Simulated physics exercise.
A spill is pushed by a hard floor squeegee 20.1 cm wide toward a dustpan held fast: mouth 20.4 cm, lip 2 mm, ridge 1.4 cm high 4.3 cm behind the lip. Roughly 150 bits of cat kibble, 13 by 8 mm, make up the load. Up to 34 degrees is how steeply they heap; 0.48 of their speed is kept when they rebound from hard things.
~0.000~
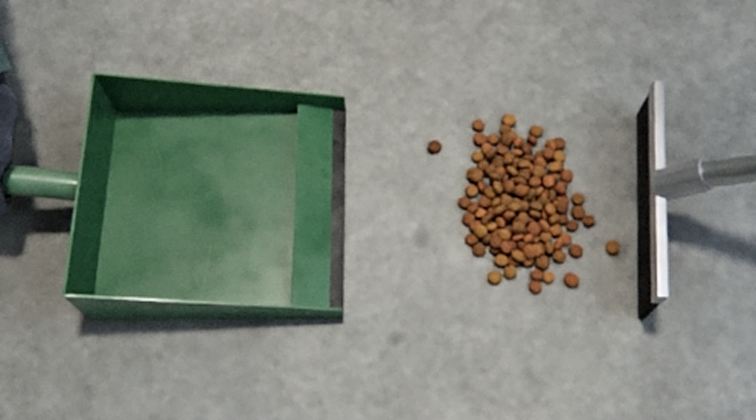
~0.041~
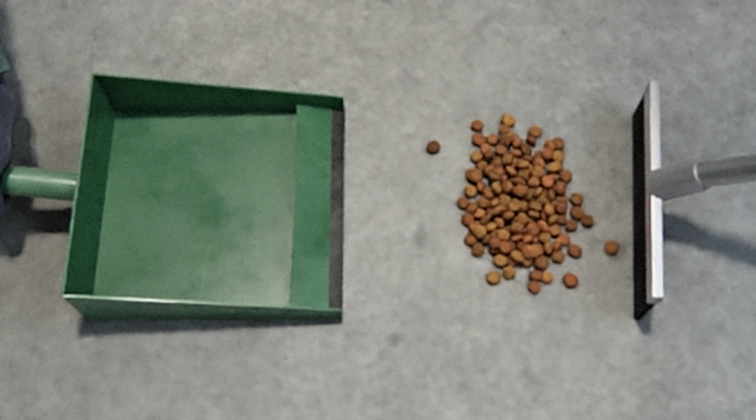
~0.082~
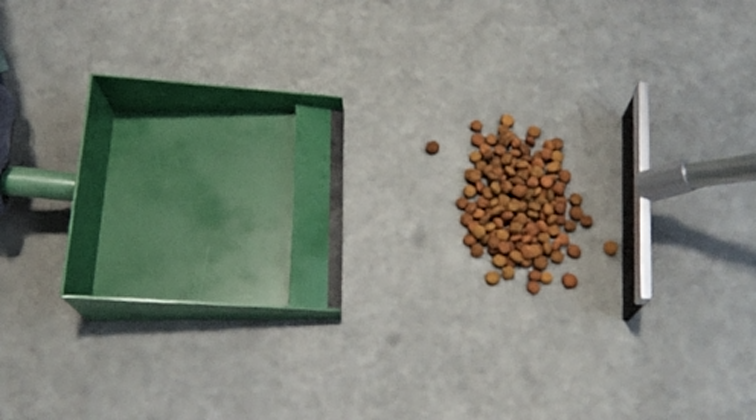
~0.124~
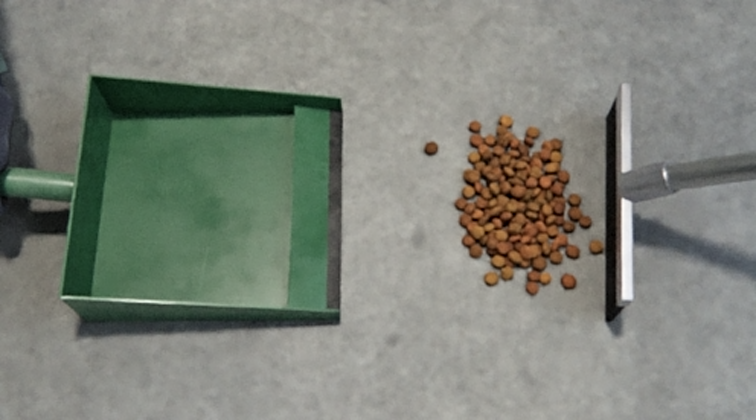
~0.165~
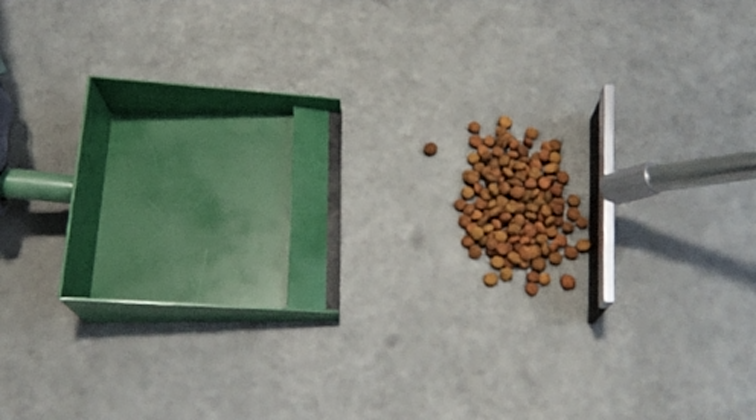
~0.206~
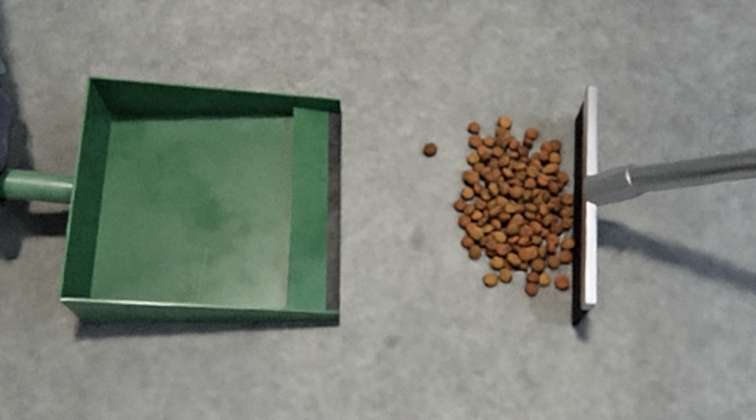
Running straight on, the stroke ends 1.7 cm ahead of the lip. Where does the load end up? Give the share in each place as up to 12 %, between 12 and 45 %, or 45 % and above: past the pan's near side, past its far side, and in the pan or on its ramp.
Near side: Up to 12 %; far side: Up to 12 %; pan: Between 12 and 45 %.
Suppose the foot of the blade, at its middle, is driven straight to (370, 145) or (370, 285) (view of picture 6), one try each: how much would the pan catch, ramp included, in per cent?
Some 35 and 20 per cent.
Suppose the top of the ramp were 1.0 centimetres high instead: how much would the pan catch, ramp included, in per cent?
Near 30 per cent, then.
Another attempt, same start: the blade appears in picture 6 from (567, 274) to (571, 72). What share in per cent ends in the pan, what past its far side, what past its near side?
Pan 35; far 15; near 0.
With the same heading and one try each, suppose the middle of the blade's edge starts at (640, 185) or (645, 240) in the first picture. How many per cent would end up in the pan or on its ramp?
Close to 35 in a hundred, then close to 25 in a hundred.
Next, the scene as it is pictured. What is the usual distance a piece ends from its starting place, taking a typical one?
I'd say near 16 cm.
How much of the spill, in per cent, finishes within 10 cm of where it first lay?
Some 5 per cent.
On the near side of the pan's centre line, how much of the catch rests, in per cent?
About 60 %.
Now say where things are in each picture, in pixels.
The first frame shows blade from (659, 297) to (655, 91), moved 0.0 cm, 0 of the pieces shifted so far; middle of the pieces at (517, 203); pan at (202, 210).
The second frame shows blade from (654, 297) to (651, 91), moved 0.3 cm, 0 of the pieces shifted so far; middle of the pieces at (516, 203).
The third frame shows blade from (642, 298) to (640, 92), moved 1.2 cm, 0 of the pieces shifted so far; middle of the pieces at (515, 203).
The fourth frame shows blade from (624, 300) to (623, 93), moved 2.6 cm, 1 of the pieces shifted so far; middle of the pieces at (514, 204).
The fifth frame shows blade from (605, 302) to (606, 95), moved 4.0 cm, 1 of the pieces shifted so far; middle of the pieces at (513, 205).
The sixth frame shows blade from (588, 303) to (590, 96), moved 5.5 cm, 16 of the pieces shifted so far; middle of the pieces at (512, 205); pan at (198, 213). The blade's pace is about 0.35 m/s, heading 3 degrees towards the viewer's side.
Then, at 0.47 s, middle of the blade 12 cm from the lip; 0 % over the lip, far side 0 %, near side 0 %.
After 0.64 s, middle of the blade 6 cm from the lip; 0 % over the lip, far side 0 %, near side 0 %.
After 0.94 s, middle of the blade 3 cm from the lip; 30 % over the lip, far side 0 %, near side 0 %.
By 1.2 s all is still; near side 0 %, far side 0 %, pan 30 %, in front of the lip or behind the blade 70 %.
